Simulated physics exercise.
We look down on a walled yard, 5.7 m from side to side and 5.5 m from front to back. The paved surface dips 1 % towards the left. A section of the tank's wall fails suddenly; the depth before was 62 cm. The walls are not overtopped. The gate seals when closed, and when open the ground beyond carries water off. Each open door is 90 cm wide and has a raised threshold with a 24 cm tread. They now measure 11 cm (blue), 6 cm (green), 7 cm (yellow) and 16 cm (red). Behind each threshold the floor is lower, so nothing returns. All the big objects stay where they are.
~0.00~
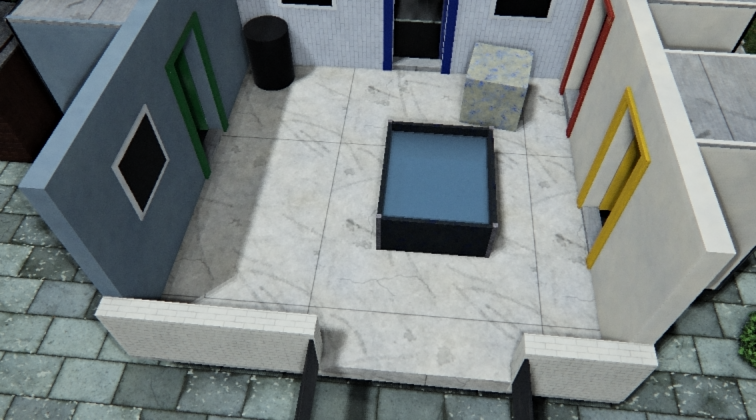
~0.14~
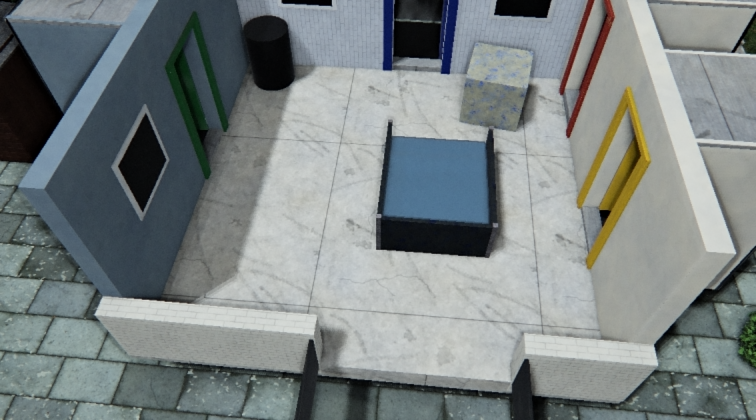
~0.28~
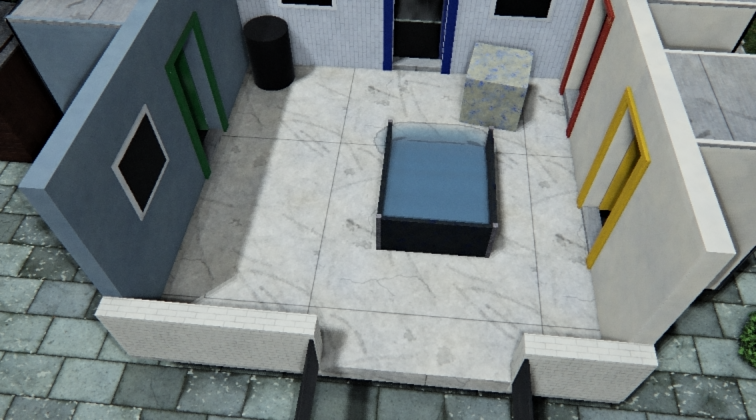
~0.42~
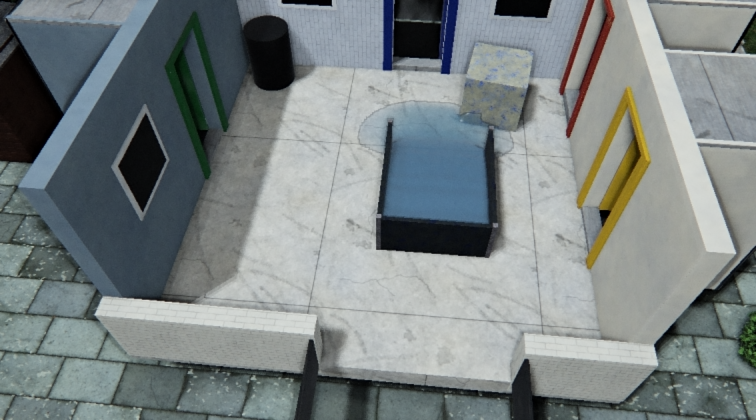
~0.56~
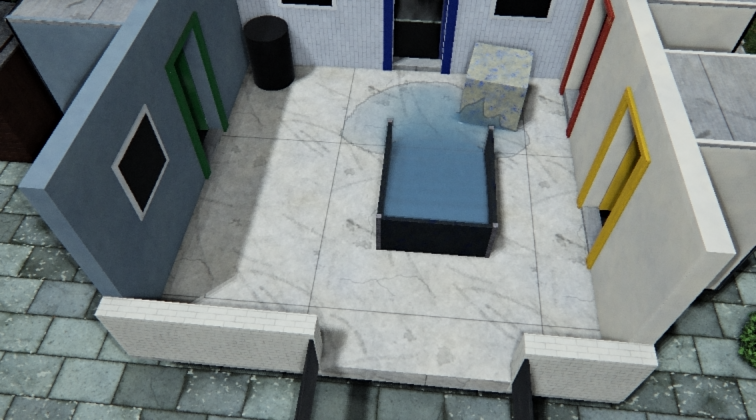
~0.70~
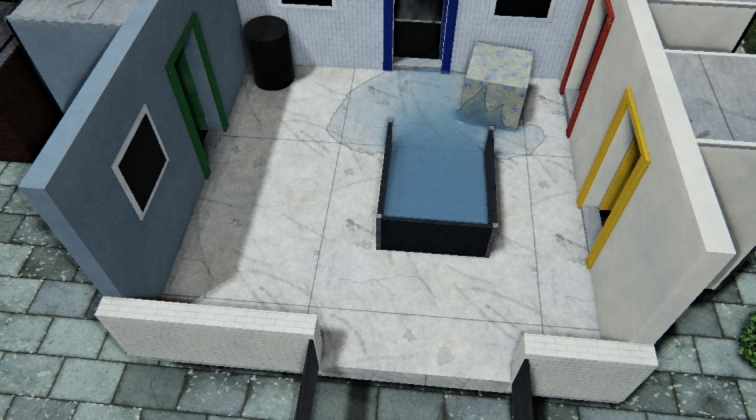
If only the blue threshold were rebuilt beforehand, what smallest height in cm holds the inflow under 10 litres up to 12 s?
About 32 cm.
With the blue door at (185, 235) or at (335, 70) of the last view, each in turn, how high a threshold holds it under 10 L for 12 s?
Roughly 5.5 and 19 cm.
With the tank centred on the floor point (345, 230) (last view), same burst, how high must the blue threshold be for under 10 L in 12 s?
Some 22 cm.
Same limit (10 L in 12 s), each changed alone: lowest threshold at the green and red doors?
Roughly 7.0 cm at green and 9.5 cm at red.
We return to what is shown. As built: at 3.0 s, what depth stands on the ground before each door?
Depths in cm: Blue 19, green 2, yellow 5, red 10.
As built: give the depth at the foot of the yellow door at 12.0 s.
Some 3.0 cm.
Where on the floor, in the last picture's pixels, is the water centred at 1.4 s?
At about (433, 157).
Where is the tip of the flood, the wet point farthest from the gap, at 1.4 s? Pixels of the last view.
Near (307, 68).
After 1.4 s water covers 25 % of the floor, deepest (36 cm) near (474, 125); 26 cm at the blue door, 80 litres in over its 11 cm threshold.
After 3.0 s water covers 45 % of the floor, deepest (28 cm) near (296, 74); 19 cm at the blue door, 245 litres in over its 11 cm threshold.
After 12.0 s water covers 95 % of the floor, deepest (8 cm) near (150, 331); 2 cm at the blue door, 265 litres in over its 11 cm threshold.
At the blue door as built, the water arrived by 0.7 s and peaked near 31 cm at 1.8 s.
With a threshold of 27.5 cm, 31 litres would have come in within the 12 s; with 37.5 cm, 0 litres. So under 10 litres takes about 32 cm.
